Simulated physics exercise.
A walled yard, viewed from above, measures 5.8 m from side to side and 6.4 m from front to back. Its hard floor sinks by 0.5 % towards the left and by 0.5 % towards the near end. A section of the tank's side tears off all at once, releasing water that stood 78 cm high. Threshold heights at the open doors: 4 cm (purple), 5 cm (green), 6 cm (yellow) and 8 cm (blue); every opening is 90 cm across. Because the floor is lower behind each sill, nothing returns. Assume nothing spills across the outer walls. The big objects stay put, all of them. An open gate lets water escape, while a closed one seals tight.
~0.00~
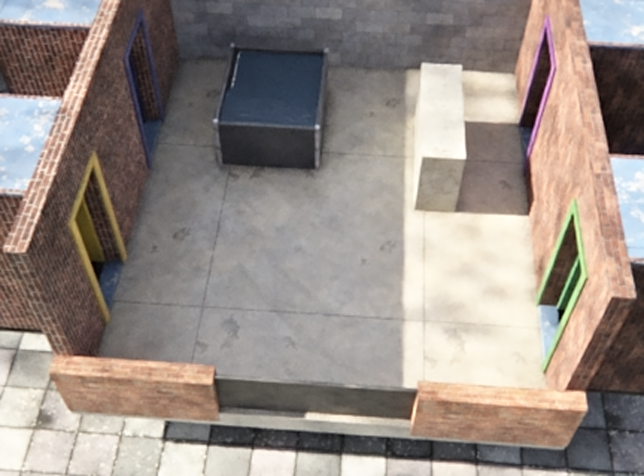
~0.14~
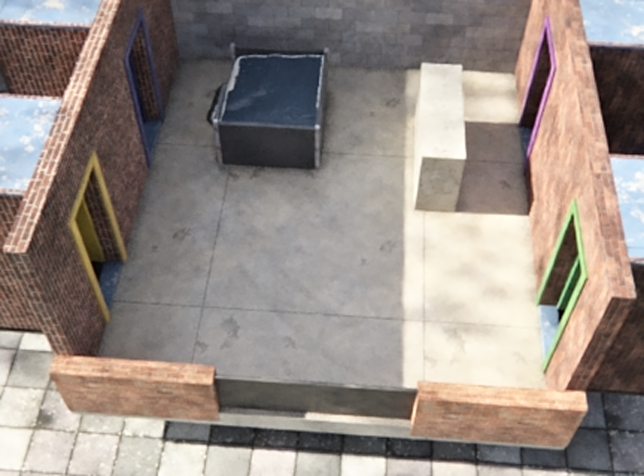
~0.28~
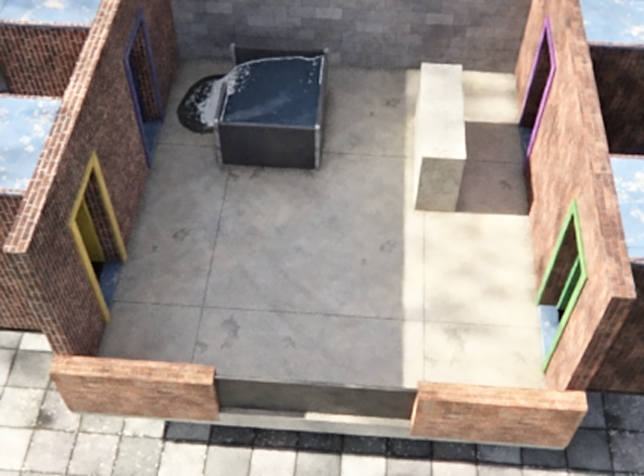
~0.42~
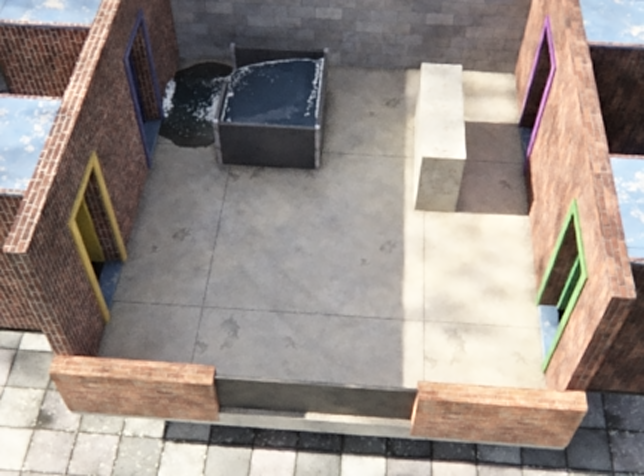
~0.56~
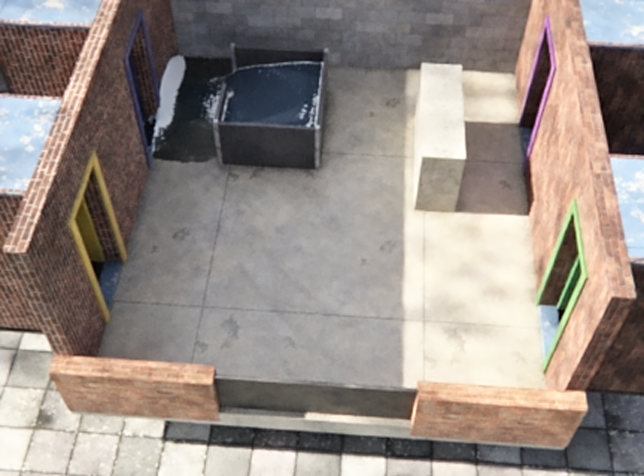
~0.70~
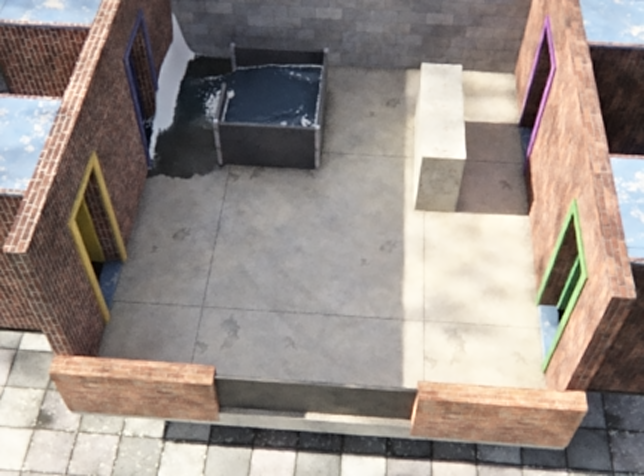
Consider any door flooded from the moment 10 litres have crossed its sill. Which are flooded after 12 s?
Outcome: At the purple door the inflow will break the limit, at the green door the inflow will break the limit, at the yellow door the inflow will remain within the limit, at the blue door the inflow will break the limit.
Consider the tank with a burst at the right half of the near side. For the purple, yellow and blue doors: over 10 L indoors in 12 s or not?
So purple ends up short of it, yellow past the limit, blue short of it.
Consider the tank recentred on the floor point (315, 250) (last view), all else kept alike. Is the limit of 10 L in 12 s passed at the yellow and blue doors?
Yellow: Too much; blue: Too much.
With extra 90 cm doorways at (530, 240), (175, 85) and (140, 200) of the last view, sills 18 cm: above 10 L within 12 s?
Note, doorways in listed order: Stays short, goes beyond, stays short.
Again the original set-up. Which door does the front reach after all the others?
I'd say the green one.
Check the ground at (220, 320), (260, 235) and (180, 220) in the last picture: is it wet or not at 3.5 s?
Point 1: Reached; point 2: Reached; point 3: Reached.
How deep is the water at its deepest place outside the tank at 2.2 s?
I'd put it at close to 38 cm.
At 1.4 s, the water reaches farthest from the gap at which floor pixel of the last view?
That's around (124, 261) in the last picture.
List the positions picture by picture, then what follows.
The tank at (273, 89) is whole and still, 78 cm deep, in the first frame.
The front is at a hidden place, 0.5 m from the gap at (233, 93); 0.2 m2 of floor is under water; 78 cm left at the back of the tank, in the second frame.
The front is at (183, 114), 0.9 m from the gap at (233, 94); 0.8 m2 of floor is under water; 76 cm left at the back of the tank, in the third frame.
Water pours out at (233, 95) and has run 1.3 m, to (161, 129); typically 10 cm deep outside, 68 cm at the tank's back, in the fourth frame.
Water pours out at (233, 95) and has run 1.6 m, to (154, 153); typically 8 cm deep outside, 66 cm at the tank's back, in the fifth frame.
The front is at (149, 173), 1.9 m from the gap at (233, 94); 2.8 m2 of floor is under water; 65 cm left at the back of the tank, in the sixth frame.
After 1.4 s water covers 10 % of the floor and is deepest (60 cm) near (180, 60); purple door not reached, green door not reached, yellow door not reached, blue door 19 cm at the sill, 39 L in.
After 2.2 s water covers 30 % of the floor and is deepest (38 cm) near (180, 60); purple door not reached, green door not reached, yellow door 4 cm at the sill, 0 L in, blue door 17 cm at the sill, 76 L in.
After 3.5 s water covers 50 % of the floor and is deepest (28 cm) near (176, 74); purple door 6 cm at the sill, 2 L in, green door not reached, yellow door 4 cm at the sill, 0 L in, blue door 13 cm at the sill, 114 L in.
After 7.0 s water covers 80 % of the floor and is deepest (14 cm) near (533, 417); purple door 6 cm at the sill, 26 L in, green door 6 cm at the sill, 1 L in, yellow door 3 cm at the sill, 0 L in, blue door 8 cm at the sill, 138 L in.
After 12.0 s water covers 95 % of the floor and is deepest (8 cm) near (230, 396); purple door 3 cm at the sill, 33 L in, green door 6 cm at the sill, 25 L in, yellow door 6 cm at the sill, 2 L in, blue door 4 cm at the sill, 140 L in.
